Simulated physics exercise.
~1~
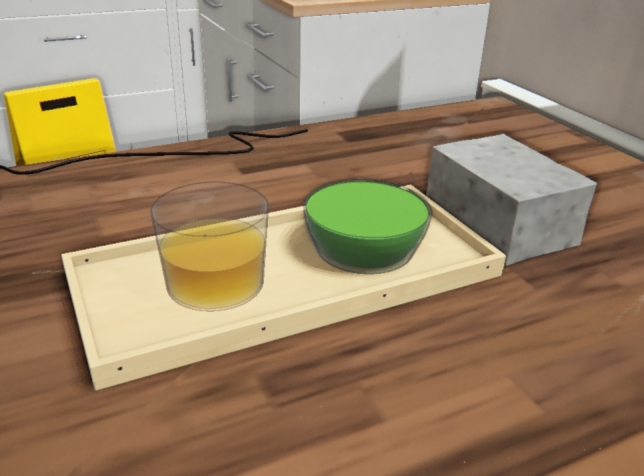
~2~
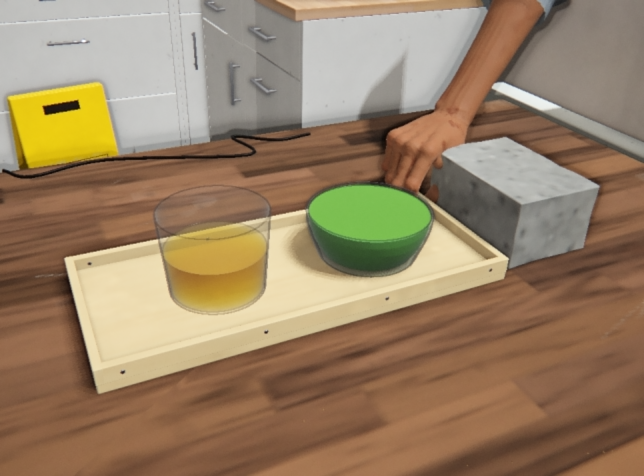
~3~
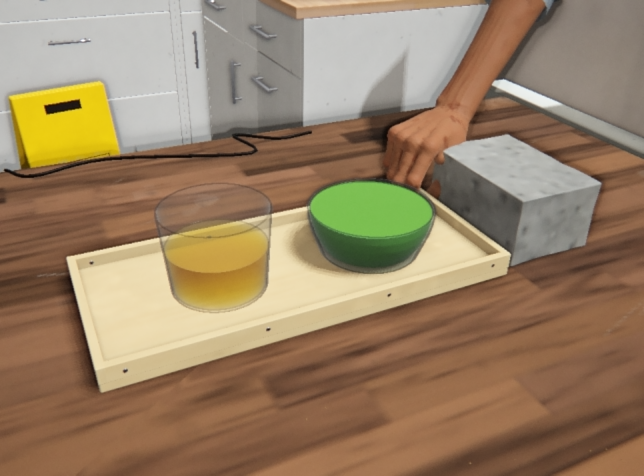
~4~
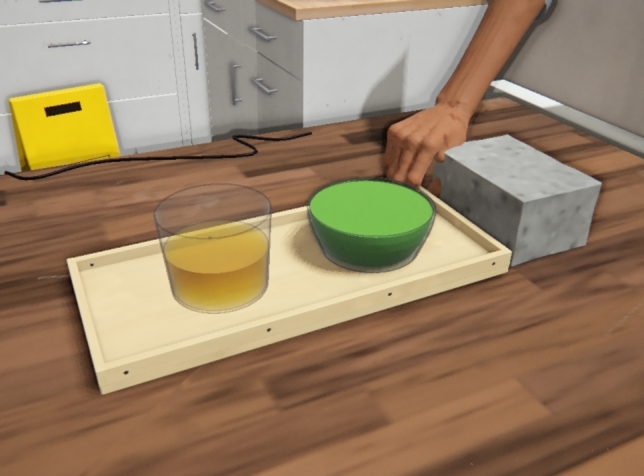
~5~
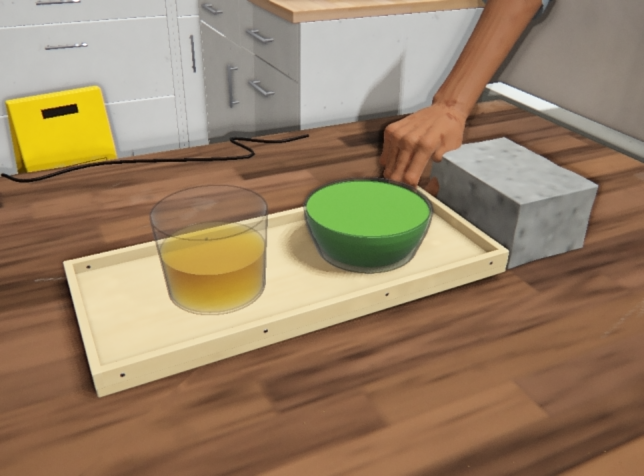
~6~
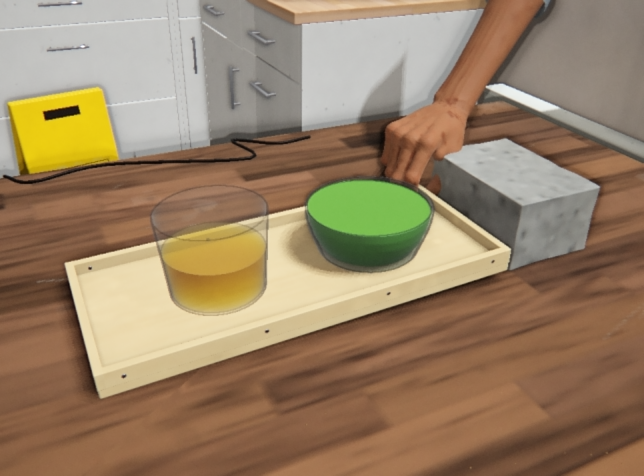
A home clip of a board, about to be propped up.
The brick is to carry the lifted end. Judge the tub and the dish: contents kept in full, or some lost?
Tub: Kept in full. Dish: Some lost.
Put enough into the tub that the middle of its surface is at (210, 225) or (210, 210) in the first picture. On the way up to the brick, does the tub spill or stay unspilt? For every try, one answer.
One after the other: Is safe, leaks.
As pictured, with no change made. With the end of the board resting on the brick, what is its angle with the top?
I'd guess somewhere around 12 degrees.
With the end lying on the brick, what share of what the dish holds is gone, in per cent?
Around 28 percent of it.
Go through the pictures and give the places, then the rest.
In the first frame, the board lies flat; tub (213, 245) about half full; dish (366, 224) nearly full; brick (552, 225).
In the second frame, a hand takes the end of the board; tub about half full, surface at (215, 247); dish nearly full, surface at (369, 212).
In the third frame, the board slopes by about 0°; tub (217, 246) about half full; dish (370, 224) nearly full.
In the fourth frame, the end is rising; tub about half full, surface at (216, 245); dish nearly full, surface at (372, 207); brick (557, 225).
In the fifth frame, the end has come up a little; tub (214, 248) about half full; dish (367, 223) nearly full.
In the sixth frame, slope near 2°; tub about half full, surface at (214, 247); dish nearly full, surface at (369, 207); brick (556, 229).
A moment on, the board slopes by about 7°; tub, all is still inside; dish, a puddle lies under it.
Further on, the board slopes by about 14°; tub, all is still inside; dish, a puddle lies under it.
When it is over, the board slopes by about 12°, resting on the brick; tub, all is still inside; dish, a puddle lies under it.
